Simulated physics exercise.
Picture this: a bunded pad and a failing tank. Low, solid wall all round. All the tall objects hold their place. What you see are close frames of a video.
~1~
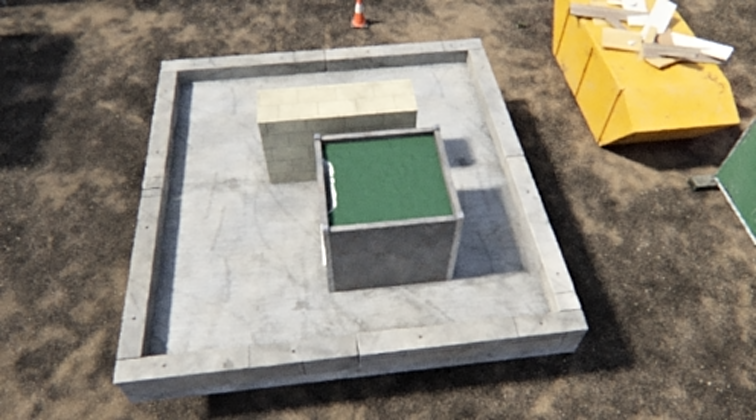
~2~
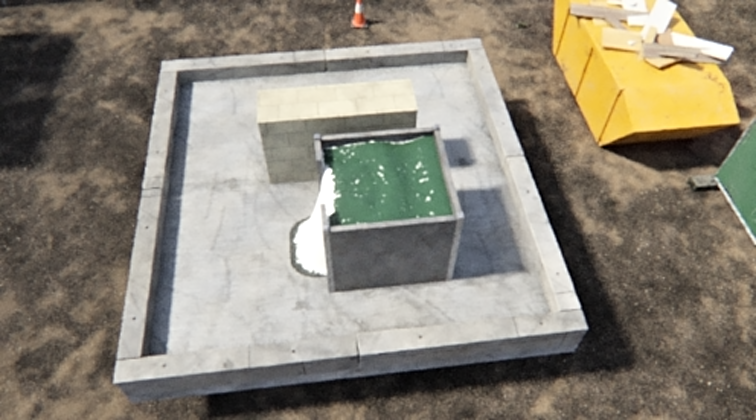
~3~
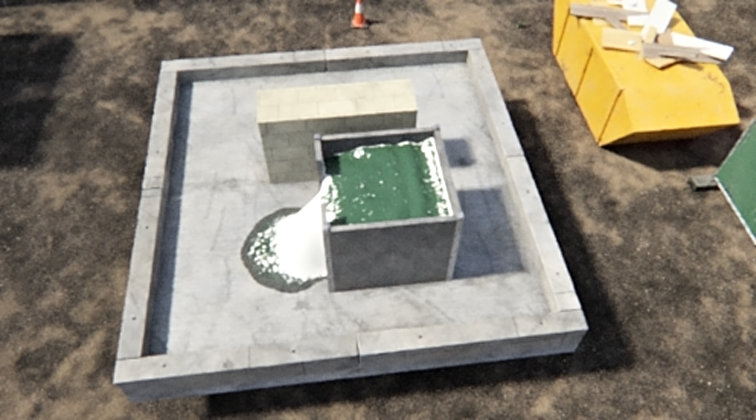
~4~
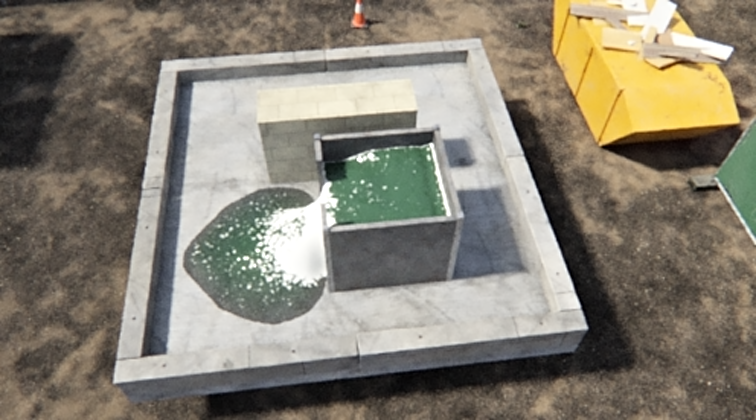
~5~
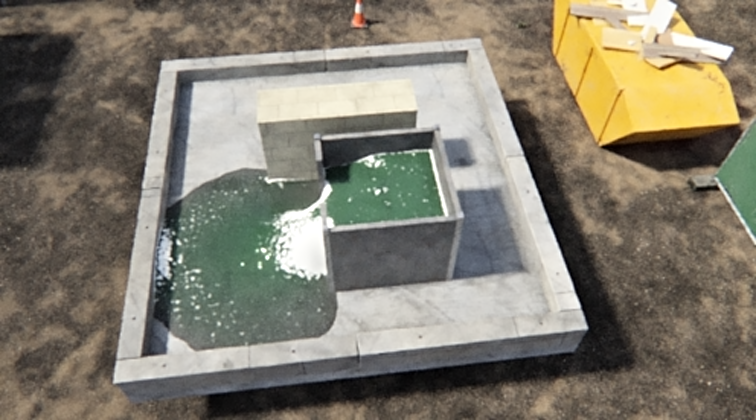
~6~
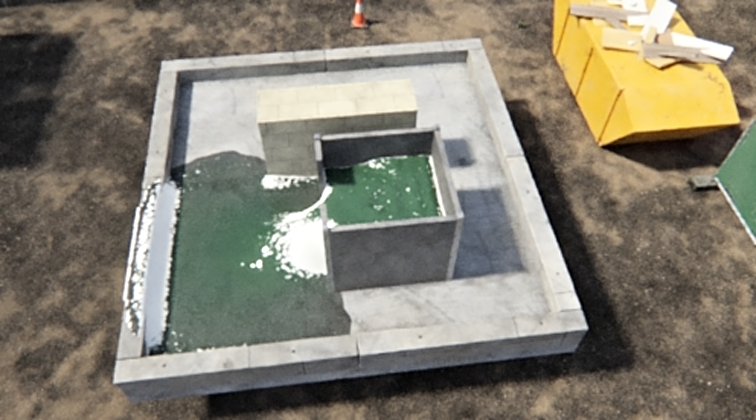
Green water pouring from the left side of a square tank, spreading across a walled concrete pad and splashing against the left wall.
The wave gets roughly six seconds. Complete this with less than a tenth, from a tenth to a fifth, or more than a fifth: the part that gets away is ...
The part that gets away is from a tenth to a fifth.
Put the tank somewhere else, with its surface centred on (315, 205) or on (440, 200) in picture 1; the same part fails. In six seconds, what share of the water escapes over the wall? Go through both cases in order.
First try: Around 22 %; second try: Around 8 %.
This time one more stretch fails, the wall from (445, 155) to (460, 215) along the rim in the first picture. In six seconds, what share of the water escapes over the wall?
Roughly 34 %.
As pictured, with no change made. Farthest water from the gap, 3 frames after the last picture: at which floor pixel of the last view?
My estimate: Roughly (180, 105).
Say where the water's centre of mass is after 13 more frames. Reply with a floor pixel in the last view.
At about (276, 225).
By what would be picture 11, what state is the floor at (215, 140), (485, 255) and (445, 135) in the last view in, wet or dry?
First spot drenched, second spot high and dry, third spot high and dry.
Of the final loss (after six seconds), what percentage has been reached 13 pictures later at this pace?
Near 95 %.
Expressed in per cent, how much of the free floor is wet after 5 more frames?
Estimated share: Around 40 %.
A moment on, water covers 35 % of the floor; the low wall has let 1 % over.
Next, water covers 35 % of the floor; the low wall has let 5 % over.
Then, water covers 45 % of the floor; the low wall has let 12 % over.
Later, water covers 70 % of the floor; the low wall has let 12 % over.
In the end, water covers 80 % of the floor; the low wall has let 12 % over.
